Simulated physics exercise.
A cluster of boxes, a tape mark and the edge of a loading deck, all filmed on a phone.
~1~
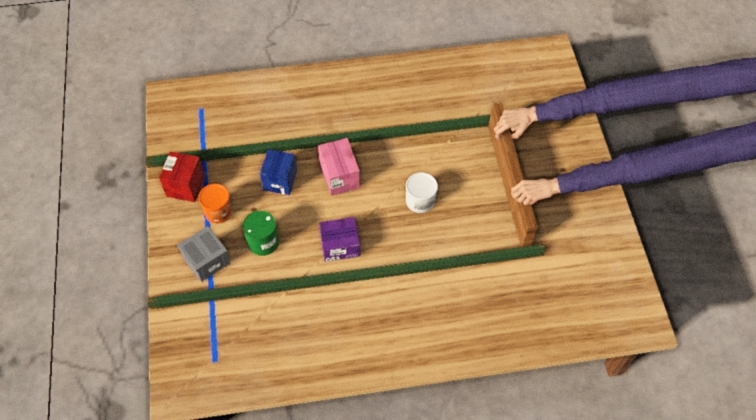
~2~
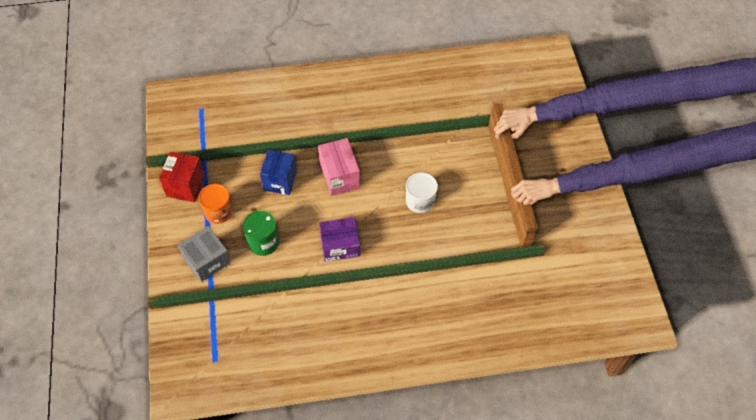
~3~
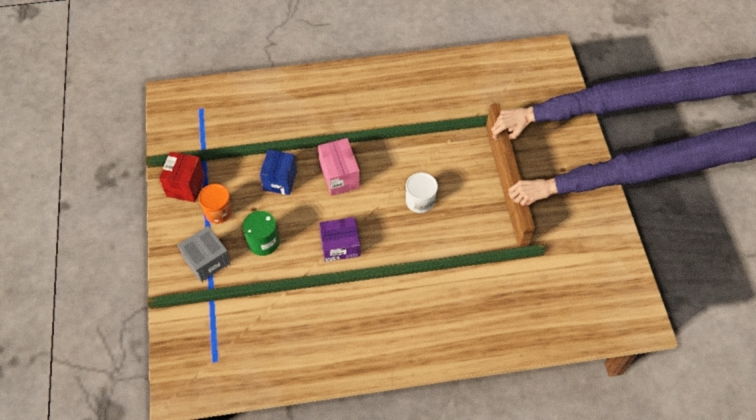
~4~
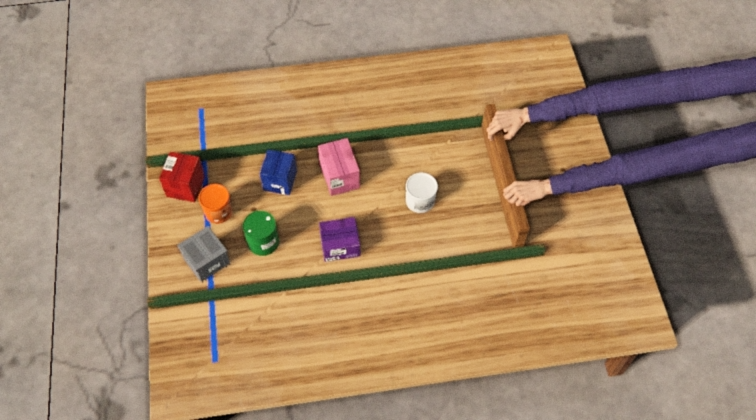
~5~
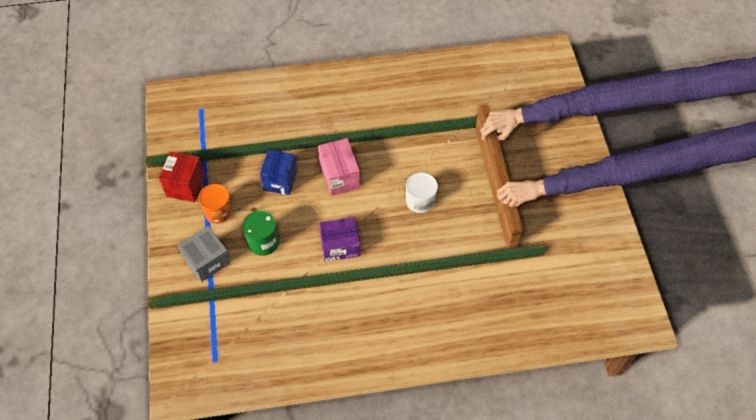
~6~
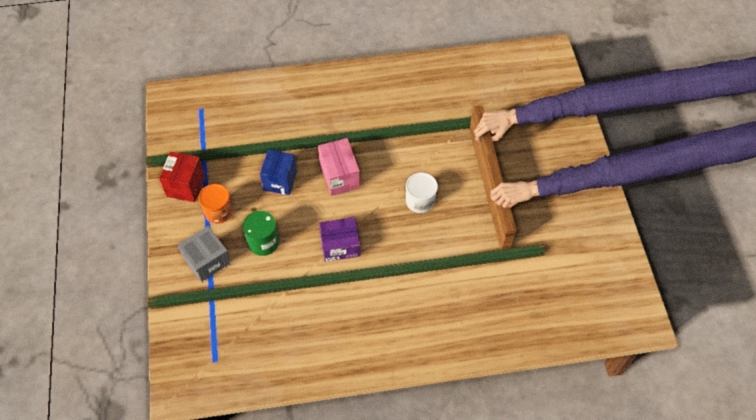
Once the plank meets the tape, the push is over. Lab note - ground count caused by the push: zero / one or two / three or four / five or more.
It is going to spill one or two of them.
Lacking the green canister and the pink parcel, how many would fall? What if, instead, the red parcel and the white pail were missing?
First 0, then 0.
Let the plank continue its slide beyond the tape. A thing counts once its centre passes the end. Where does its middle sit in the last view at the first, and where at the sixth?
The first puts it near (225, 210), the next near (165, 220).
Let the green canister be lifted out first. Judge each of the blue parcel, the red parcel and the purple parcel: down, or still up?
Outcome: The blue parcel holds its spot, the red parcel goes off, the purple parcel holds its spot.
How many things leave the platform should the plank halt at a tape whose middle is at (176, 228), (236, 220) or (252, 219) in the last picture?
The counts would be 5, 0 and 0.
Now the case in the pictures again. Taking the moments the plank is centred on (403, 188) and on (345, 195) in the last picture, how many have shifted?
So 1, and at the other place 3.
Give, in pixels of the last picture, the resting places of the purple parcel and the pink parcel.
Roughly (190, 259), and the other roughly (188, 185).
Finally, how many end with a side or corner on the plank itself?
All in all, 3.
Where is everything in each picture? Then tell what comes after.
Red parcel (183, 177); grey tote (205, 255); orange pail (216, 204); plank (511, 174); tape (207, 224), in the first frame.
Grey tote (205, 255); plank (511, 174), in the second frame.
Orange pail (216, 204); blue parcel (279, 172), in the third frame.
Red parcel (183, 177); white pail (421, 193), in the fourth frame.
Grey tote (205, 255); purple parcel (340, 239), in the fifth frame.
Red parcel (183, 177); grey tote (205, 255); orange pail (216, 204); plank (492, 177); tape (207, 224), in the sixth frame.
Soon after, none off yet; red parcel at rest near (183, 177); grey tote at rest near (205, 255); orange pail at rest near (216, 204).
In the end, the number that fall off is one or two; gone, red parcel.
